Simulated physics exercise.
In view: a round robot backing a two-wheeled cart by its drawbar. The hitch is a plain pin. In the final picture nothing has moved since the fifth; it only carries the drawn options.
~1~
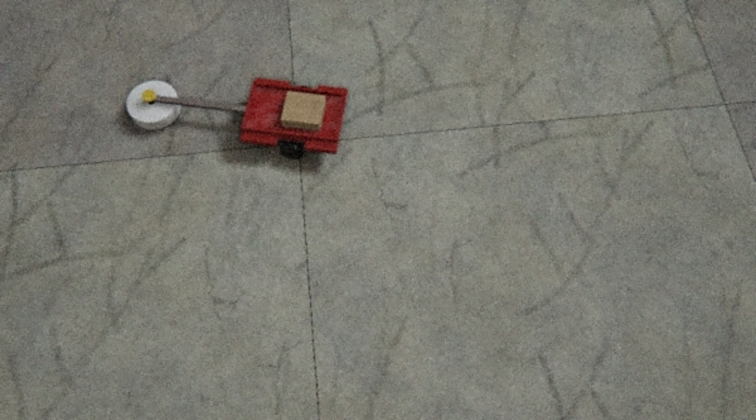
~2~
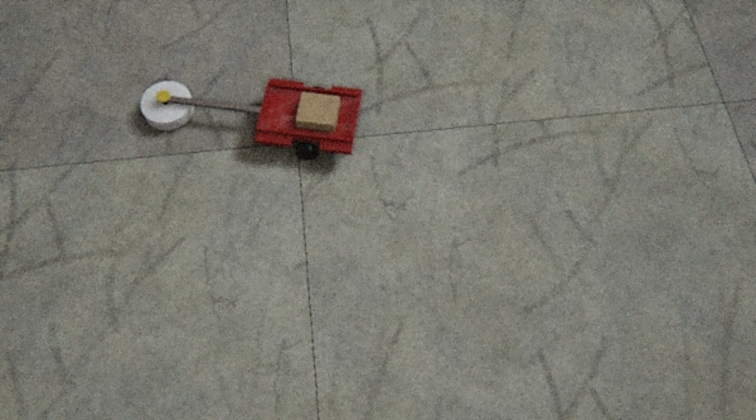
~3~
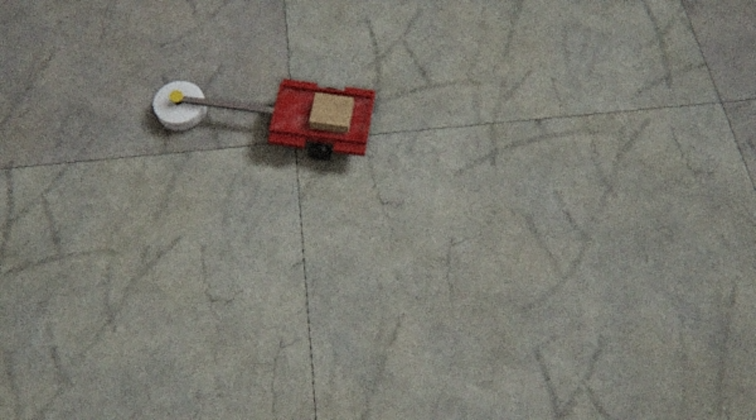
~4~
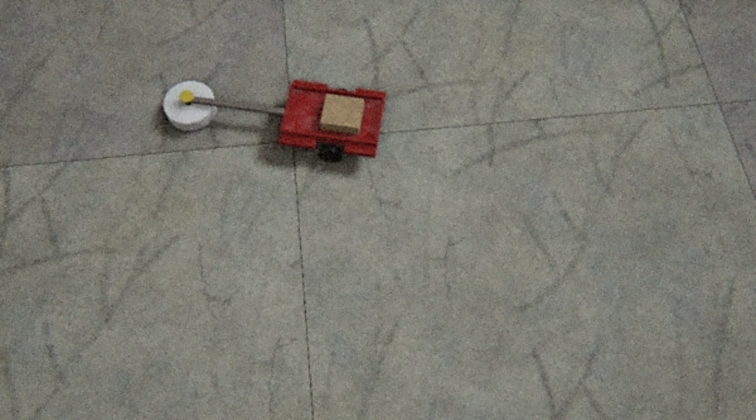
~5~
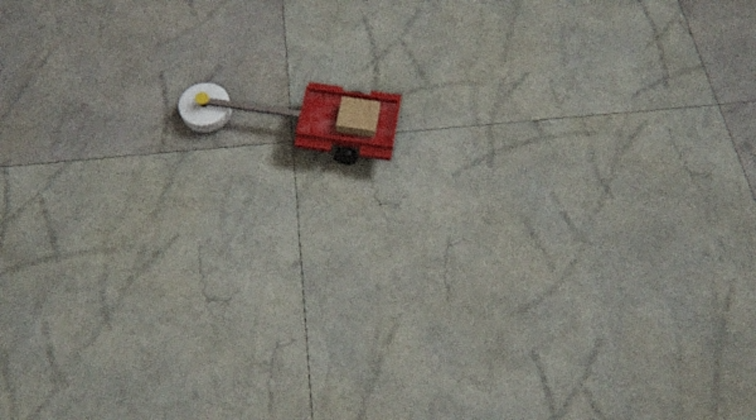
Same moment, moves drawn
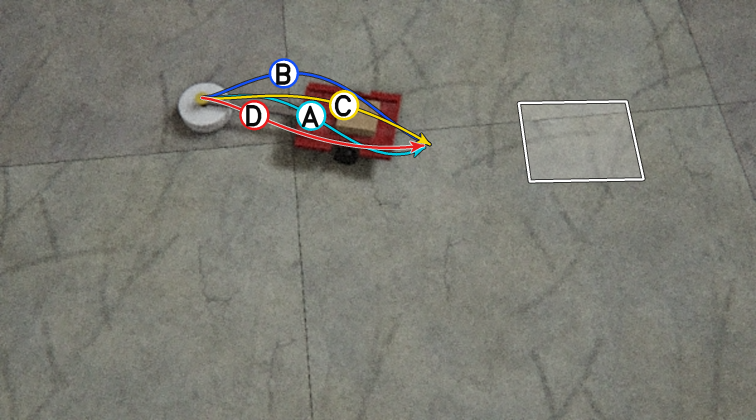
A red two-wheeled cart carrying a pale tan block sits in the upper part of the view, joined by a thin bar to a round white robot with a yellow spot on its left. They are on a grey tiled floor with dark seams and faint streaks, seen from above. The robot pushes the cart slowly rightward by the bar, while the camera shifts very slightly.
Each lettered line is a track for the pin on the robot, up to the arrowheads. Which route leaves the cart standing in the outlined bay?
Choose route A.
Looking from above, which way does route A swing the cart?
Anticlockwise.
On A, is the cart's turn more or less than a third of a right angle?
Less than that.
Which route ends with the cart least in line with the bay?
Route B.
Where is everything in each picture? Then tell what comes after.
In the first picture, robot (153, 103); red cart (295, 113).
In the second picture, robot (167, 103); red cart (309, 114).
In the third picture, robot (179, 104); red cart (323, 115).
In the fourth picture, robot (190, 104); red cart (333, 116).
In the fifth picture, robot (205, 106); red cart (349, 119).
On the marked copy, A from (202, 98) via (311, 116) to (425, 147); B from (202, 98) via (329, 81) to (430, 144); C from (202, 98) via (316, 99) to (430, 144); D from (202, 98) via (307, 135) to (424, 145); the bay at (580, 140).
With A. Early on, robot (288, 111), cart (433, 135).
Further on, robot (359, 151), cart (512, 145).
At the end, robot (429, 151), cart (581, 142); the cart stands in the bay.
As for the rest, B leaves the cart at (562, 231), out of the bay; C leaves the cart at (582, 180), out of the bay; D leaves the cart at (568, 106), out of the bay.
